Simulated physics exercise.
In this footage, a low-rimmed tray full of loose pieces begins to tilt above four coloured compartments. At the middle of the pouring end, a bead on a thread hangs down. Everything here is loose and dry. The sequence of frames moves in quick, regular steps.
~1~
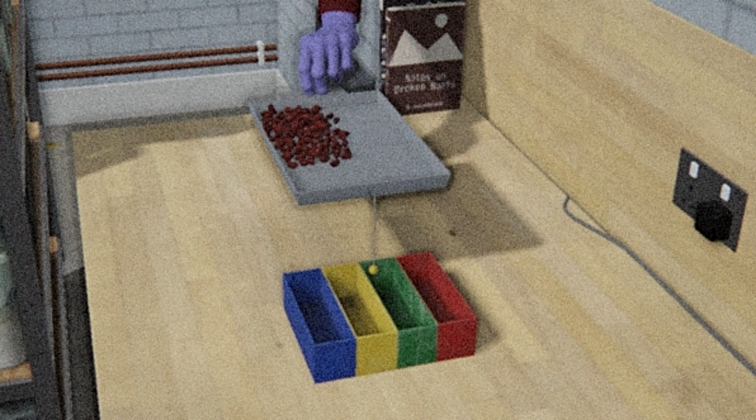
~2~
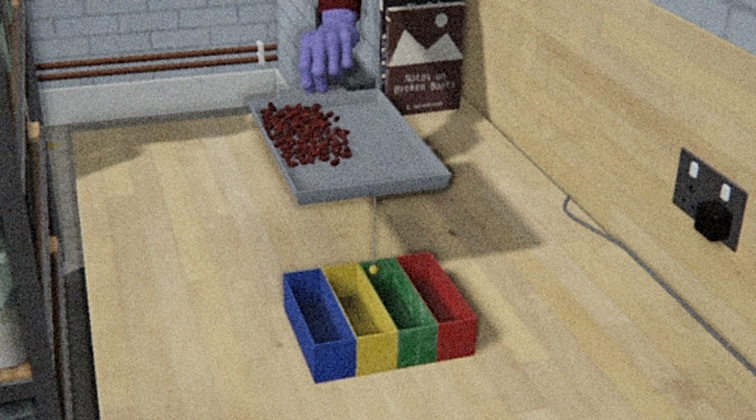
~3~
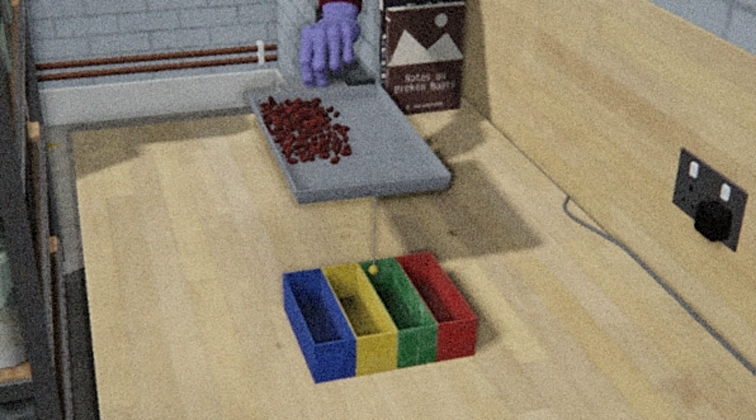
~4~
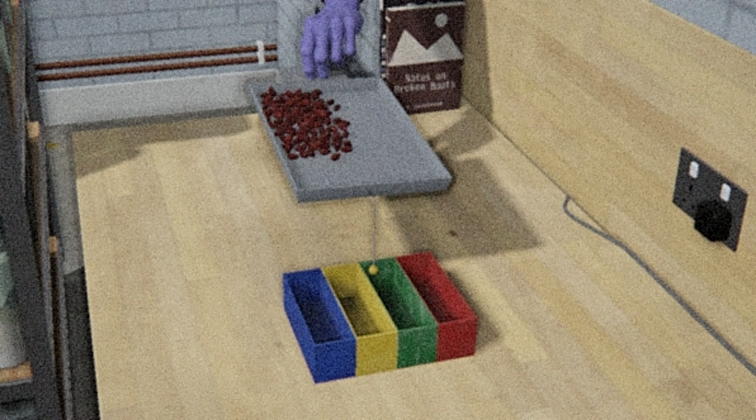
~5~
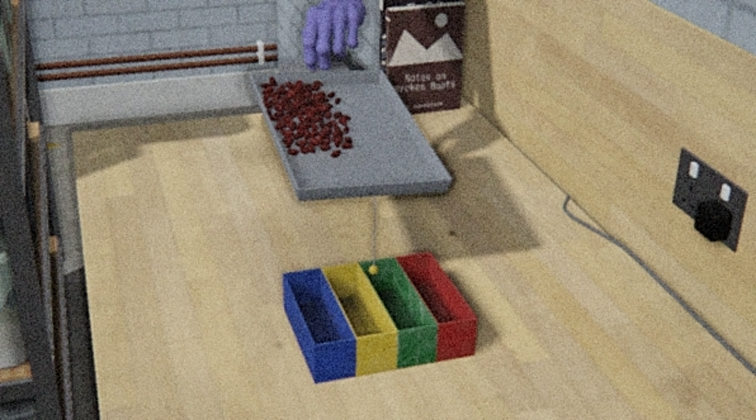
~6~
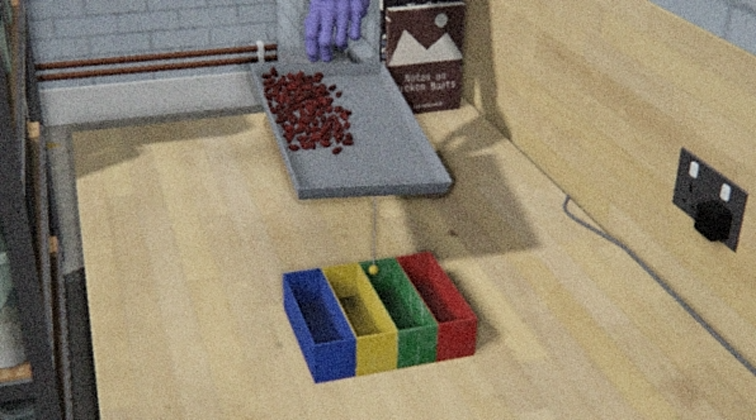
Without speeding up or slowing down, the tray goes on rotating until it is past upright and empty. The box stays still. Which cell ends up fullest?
The red cell.
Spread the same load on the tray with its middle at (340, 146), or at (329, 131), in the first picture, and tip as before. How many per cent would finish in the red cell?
Estimates in order: 50 percent, 50 percent.
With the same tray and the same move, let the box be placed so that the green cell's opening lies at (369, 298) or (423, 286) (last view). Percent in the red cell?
It would be roughly 30 per cent, followed by roughly 40 per cent.
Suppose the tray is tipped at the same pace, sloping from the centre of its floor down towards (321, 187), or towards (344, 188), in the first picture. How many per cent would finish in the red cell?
In turn, 0 percent and then 0 percent.
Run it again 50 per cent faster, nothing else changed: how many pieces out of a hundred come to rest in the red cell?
It would be close to 50 per cent.
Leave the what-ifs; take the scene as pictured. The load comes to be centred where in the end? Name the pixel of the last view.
Near pixel (438, 318).
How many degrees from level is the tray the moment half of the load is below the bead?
Angle: Approx. 100 degrees.
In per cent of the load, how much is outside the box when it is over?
I'd put it near 30 per cent of the load.
Soon after the last picture, tray tipped steeply; nearly all on the tray; a small part falling or outside the box.
A little later, tray tipped right over; about two thirds on the tray; a small part in the red cell; a stray few in the green cell; a stray few in the yellow cell; about a quarter falling or outside the box.
Later still, tray tipped past a quarter turn; about half in the red cell; about a quarter in the green cell; a stray few in the yellow cell; about a quarter falling or outside the box.
At rest, tray tipped past a quarter turn; about half in the red cell; about a quarter in the green cell; a stray few in the yellow cell; none in the blue cell; about a quarter outside the box.
